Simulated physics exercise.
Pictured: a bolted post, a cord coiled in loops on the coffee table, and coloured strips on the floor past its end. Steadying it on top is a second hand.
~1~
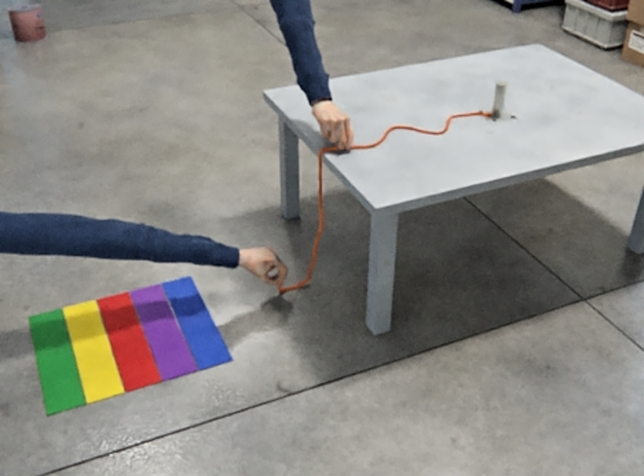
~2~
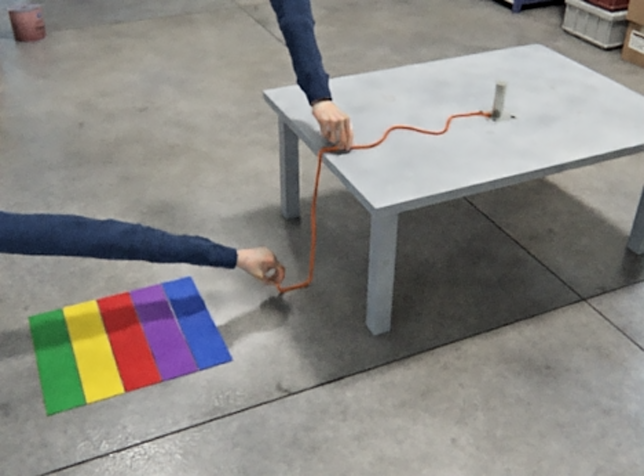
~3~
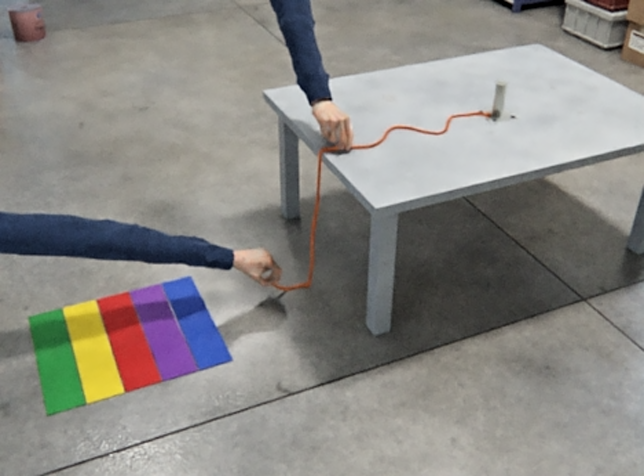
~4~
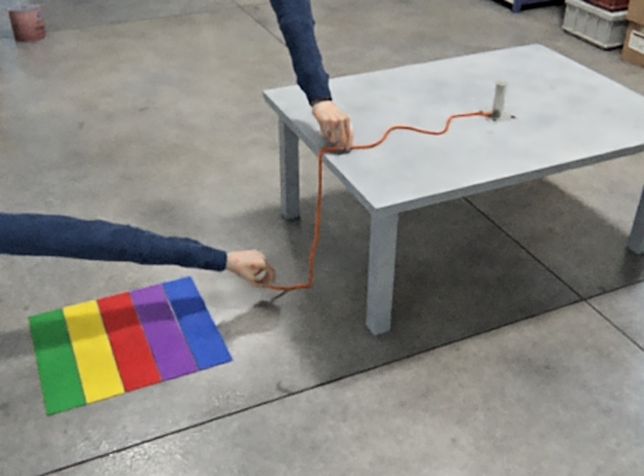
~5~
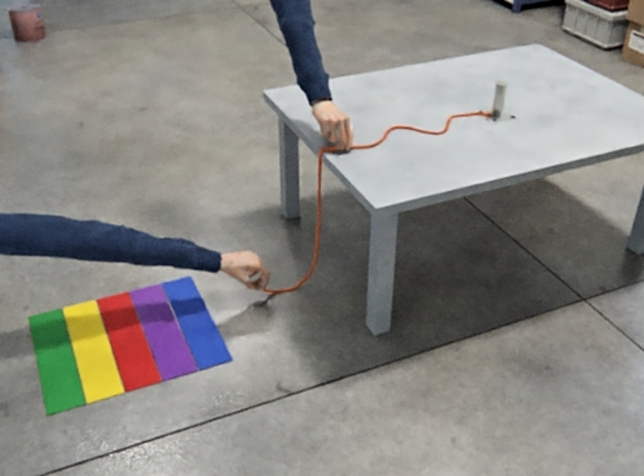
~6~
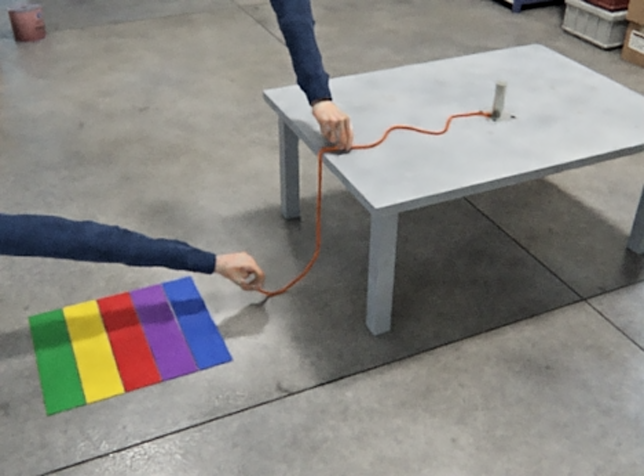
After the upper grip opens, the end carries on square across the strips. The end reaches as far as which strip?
As far as the red strip.
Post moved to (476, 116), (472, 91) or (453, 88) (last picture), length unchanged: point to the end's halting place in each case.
You'd find it around (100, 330), then (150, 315), and finally (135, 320).
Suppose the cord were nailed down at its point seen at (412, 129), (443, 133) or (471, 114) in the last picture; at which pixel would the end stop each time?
Taking them in turn, I'd expect around (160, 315), (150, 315) and finally (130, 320).
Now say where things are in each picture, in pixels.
In the first frame, end (278, 282); blue (208, 348); purple (174, 358); red (138, 368); yellow (101, 379); green (62, 390).
In the second frame, end (275, 282); cord through (460, 116) (425, 132) (381, 141) (320, 159) (313, 219) (311, 277).
In the third frame, end (272, 283).
In the fourth frame, end (265, 285); cord through (460, 116) (425, 132) (381, 141) (320, 159) (318, 218) (311, 277).
In the fifth frame, end (260, 286).
In the sixth frame, end (255, 288); cord through (460, 116) (425, 132) (381, 141) (320, 159) (318, 218) (303, 275).
Soon after, end near (180, 308); over blue.
Then, end near (145, 317); over purple.
At full stretch, end near (126, 322); over red. The end stops over the red strip.
